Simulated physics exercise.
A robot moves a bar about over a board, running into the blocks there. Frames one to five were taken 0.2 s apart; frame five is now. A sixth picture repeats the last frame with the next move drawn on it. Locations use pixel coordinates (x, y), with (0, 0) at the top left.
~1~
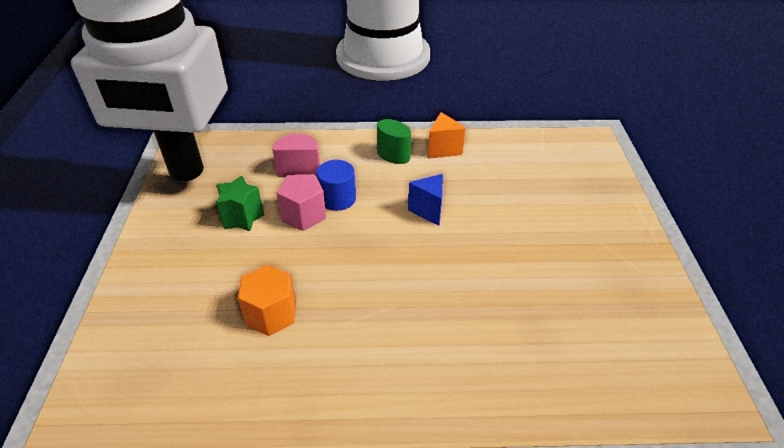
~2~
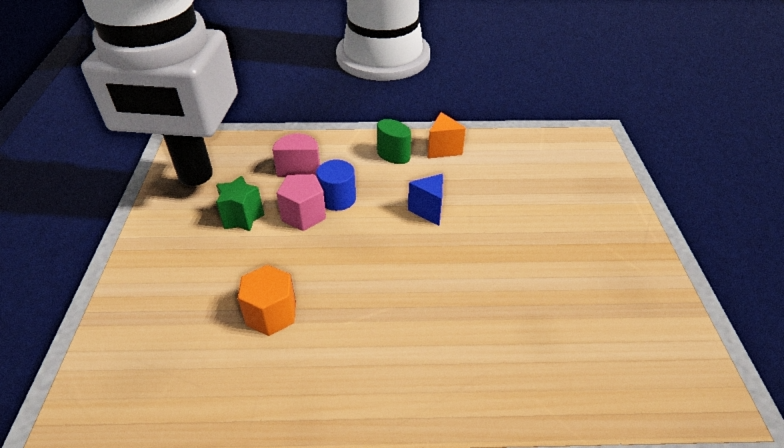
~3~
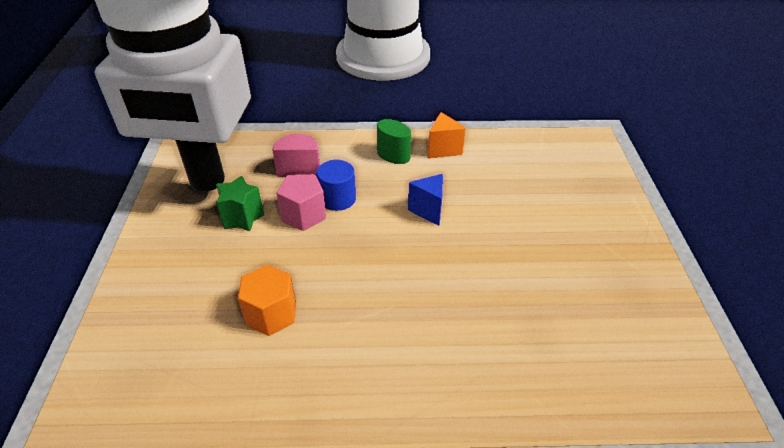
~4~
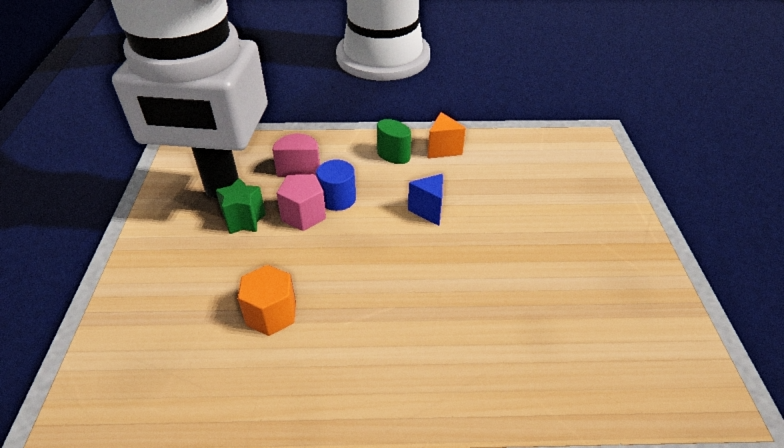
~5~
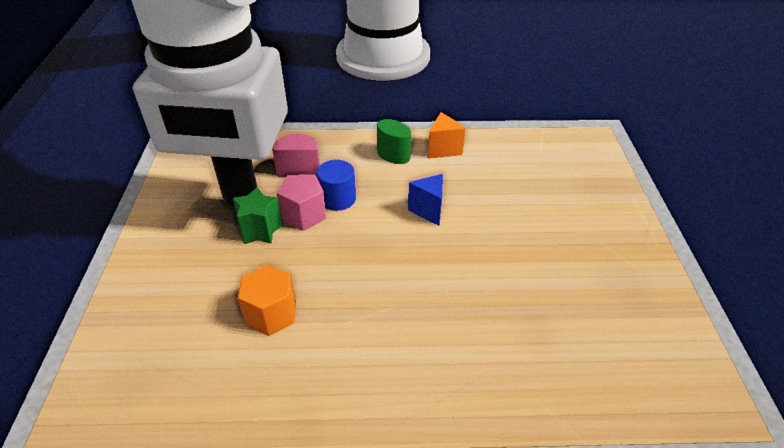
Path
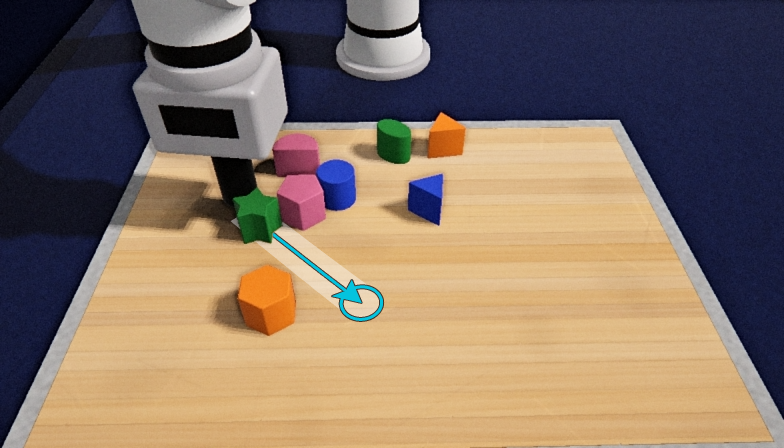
A robot arm moves its black bar right and nudges the green star toward the pink pentagon.
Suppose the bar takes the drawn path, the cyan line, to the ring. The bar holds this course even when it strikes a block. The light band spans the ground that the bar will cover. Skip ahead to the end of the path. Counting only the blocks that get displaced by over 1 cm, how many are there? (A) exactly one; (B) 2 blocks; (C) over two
The answer is A.
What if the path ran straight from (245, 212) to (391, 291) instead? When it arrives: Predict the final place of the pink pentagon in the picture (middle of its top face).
I'd expect the centre of its top face to be at (323, 193).
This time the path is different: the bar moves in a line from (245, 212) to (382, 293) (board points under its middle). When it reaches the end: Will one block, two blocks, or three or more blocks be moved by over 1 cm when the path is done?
The push will move two blocks.
The line goes straight from (245, 212) to (361, 303).
The first path, step by step. One third of the way, bar (277, 224); green star (291, 232).
Two thirds of the way, bar (317, 255); green star (332, 266).
At the end, bar (361, 288); green star (374, 304), turned 15° clockwise; pink pentagon unmoved.
